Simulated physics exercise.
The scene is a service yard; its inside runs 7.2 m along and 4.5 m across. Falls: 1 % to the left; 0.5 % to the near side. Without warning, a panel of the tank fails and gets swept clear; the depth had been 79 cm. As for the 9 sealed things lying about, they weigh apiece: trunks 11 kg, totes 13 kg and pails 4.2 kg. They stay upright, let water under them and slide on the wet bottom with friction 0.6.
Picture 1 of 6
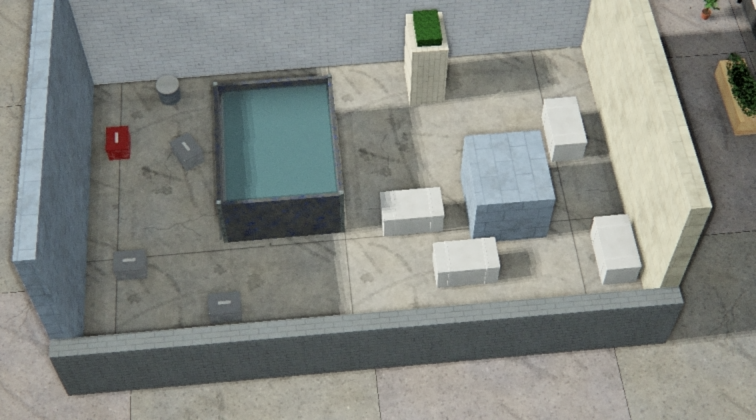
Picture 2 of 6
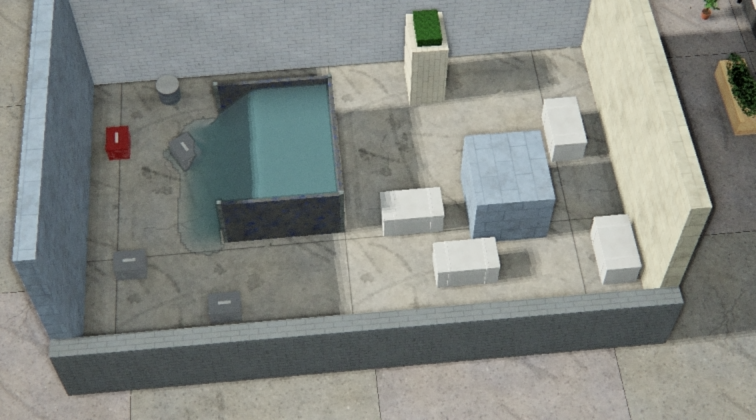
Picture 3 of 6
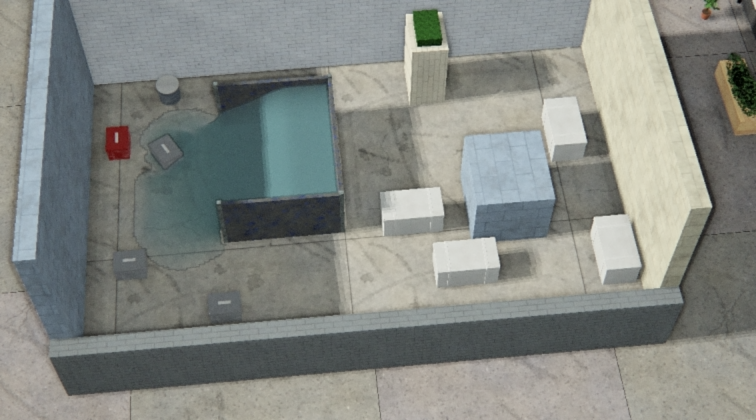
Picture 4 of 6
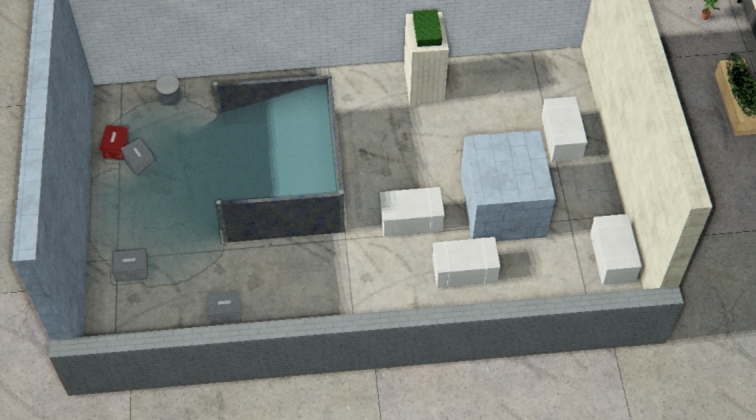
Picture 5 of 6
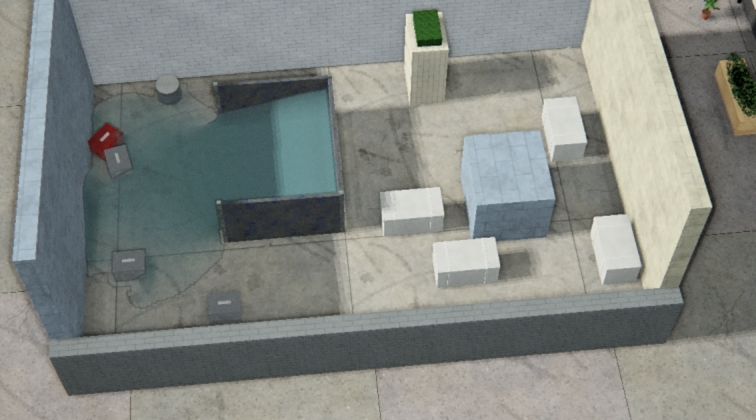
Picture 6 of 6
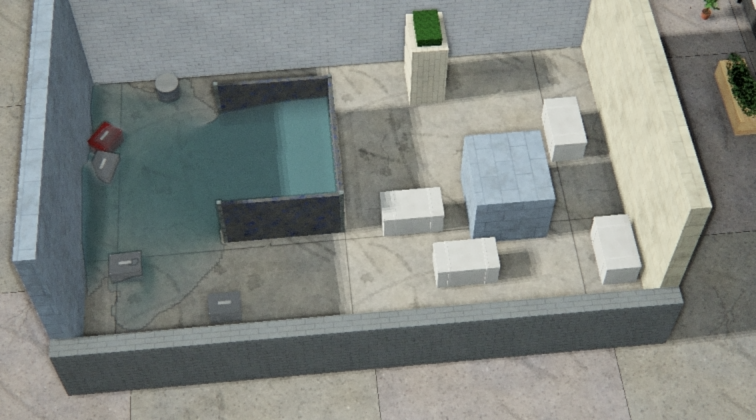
At the start, a dark-walled tank of water stands in a walled yard among scattered boxes. Its left side opens and water spreads left across the floor, pushing a small gray box against a red one. Both shift slightly toward the left wall as the shallow water widens toward the front.
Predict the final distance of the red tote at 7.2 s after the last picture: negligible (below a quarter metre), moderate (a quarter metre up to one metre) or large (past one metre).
It moves a long way.
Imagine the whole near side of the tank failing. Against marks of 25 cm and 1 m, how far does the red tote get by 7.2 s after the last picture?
So the red tote winds up far off.
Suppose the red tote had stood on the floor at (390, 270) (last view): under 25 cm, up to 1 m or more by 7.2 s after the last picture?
Put there, it wanders off a long way.
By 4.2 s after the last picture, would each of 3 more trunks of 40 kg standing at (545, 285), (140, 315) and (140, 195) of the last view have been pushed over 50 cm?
In the order listed: Behind the line; across the line; across the line.
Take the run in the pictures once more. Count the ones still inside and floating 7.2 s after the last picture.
Count: 5.
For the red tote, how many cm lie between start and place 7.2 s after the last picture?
Around 350 cm from where it started.
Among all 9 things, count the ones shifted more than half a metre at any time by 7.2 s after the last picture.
The total is 9.
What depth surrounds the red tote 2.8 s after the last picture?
Around 22 cm.
Then, 0.9 s after the last picture the red tote is near (120, 66), 1.0 m from its start, afloat; 3 afloat.
Then, 2.8 s after the last picture the red tote is near (389, 62), 3.9 m from its start, afloat; 3 afloat.
Then, 4.8 s after the last picture the red tote is near (364, 125), 3.4 m from its start, aground; 5 afloat.
Then, 7.2 s after the last picture the red tote is near (364, 125), 3.4 m from its start, aground; 5 afloat.
